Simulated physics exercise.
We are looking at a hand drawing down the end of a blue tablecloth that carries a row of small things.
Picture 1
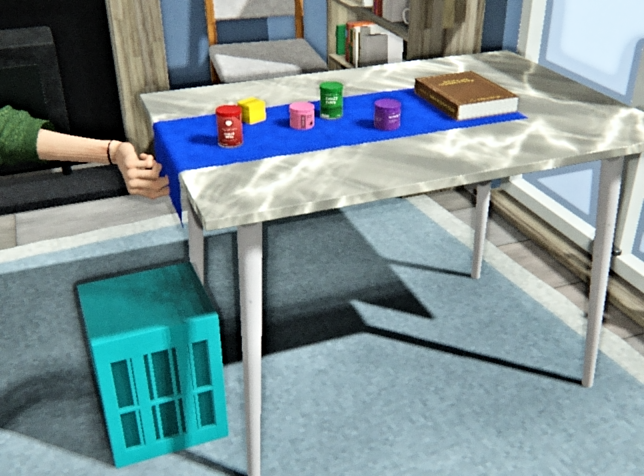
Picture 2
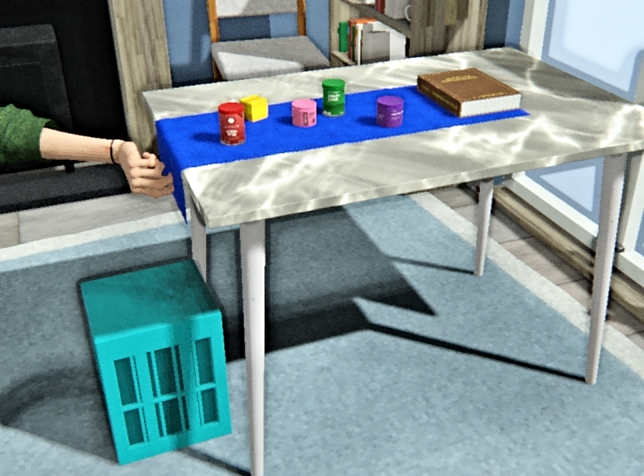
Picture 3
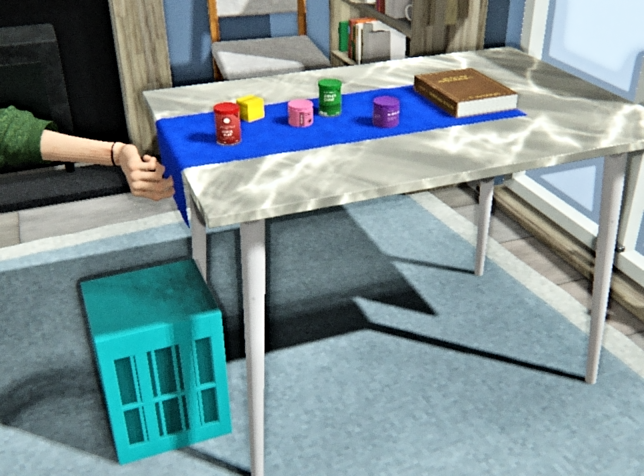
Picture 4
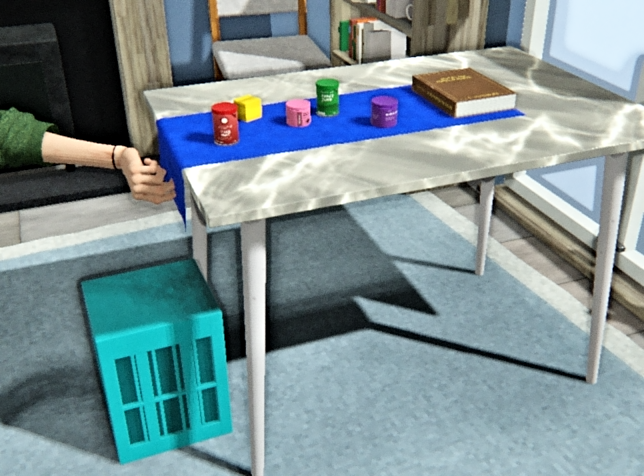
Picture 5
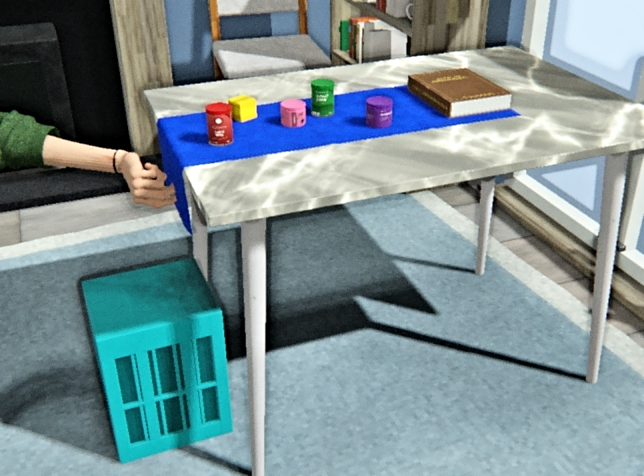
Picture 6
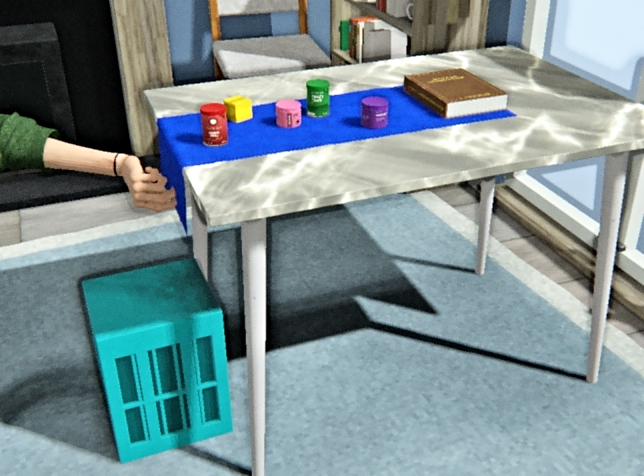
At the start, a hand at the left grips the end of a blue cloth on a pale table, with cans, pots, a yellow cube and a brown book on it, above a teal crate. The hand draws the cloth down slightly, and the objects then shift a little to the left together.
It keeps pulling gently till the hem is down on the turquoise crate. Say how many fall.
The table loses two.
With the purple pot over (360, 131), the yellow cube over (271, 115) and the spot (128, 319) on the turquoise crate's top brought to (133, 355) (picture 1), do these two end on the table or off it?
The purple pot does not fall, the yellow cube falls.
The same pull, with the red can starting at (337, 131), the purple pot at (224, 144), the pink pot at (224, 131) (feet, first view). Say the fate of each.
The red can keeps its place on top; the purple pot tumbles off; the pink pot drops off.
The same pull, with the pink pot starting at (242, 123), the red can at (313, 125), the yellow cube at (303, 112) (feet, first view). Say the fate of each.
The pink pot drops off, the red can does not fall, the yellow cube survives.
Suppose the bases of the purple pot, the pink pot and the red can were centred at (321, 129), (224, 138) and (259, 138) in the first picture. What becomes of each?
The purple pot survives; the pink pot is carried off; the red can comes down.
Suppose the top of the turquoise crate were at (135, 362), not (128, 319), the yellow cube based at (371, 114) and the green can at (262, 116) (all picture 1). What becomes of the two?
The yellow cube remains up, the green can goes over.
Soon after, hem near (178, 232); all still up.
Then, hem near (181, 265); red can gone.
Further on, hem on the crate; red can and yellow cube gone.
At rest, hem on the crate; red can and yellow cube gone. The count of fallen things is two.
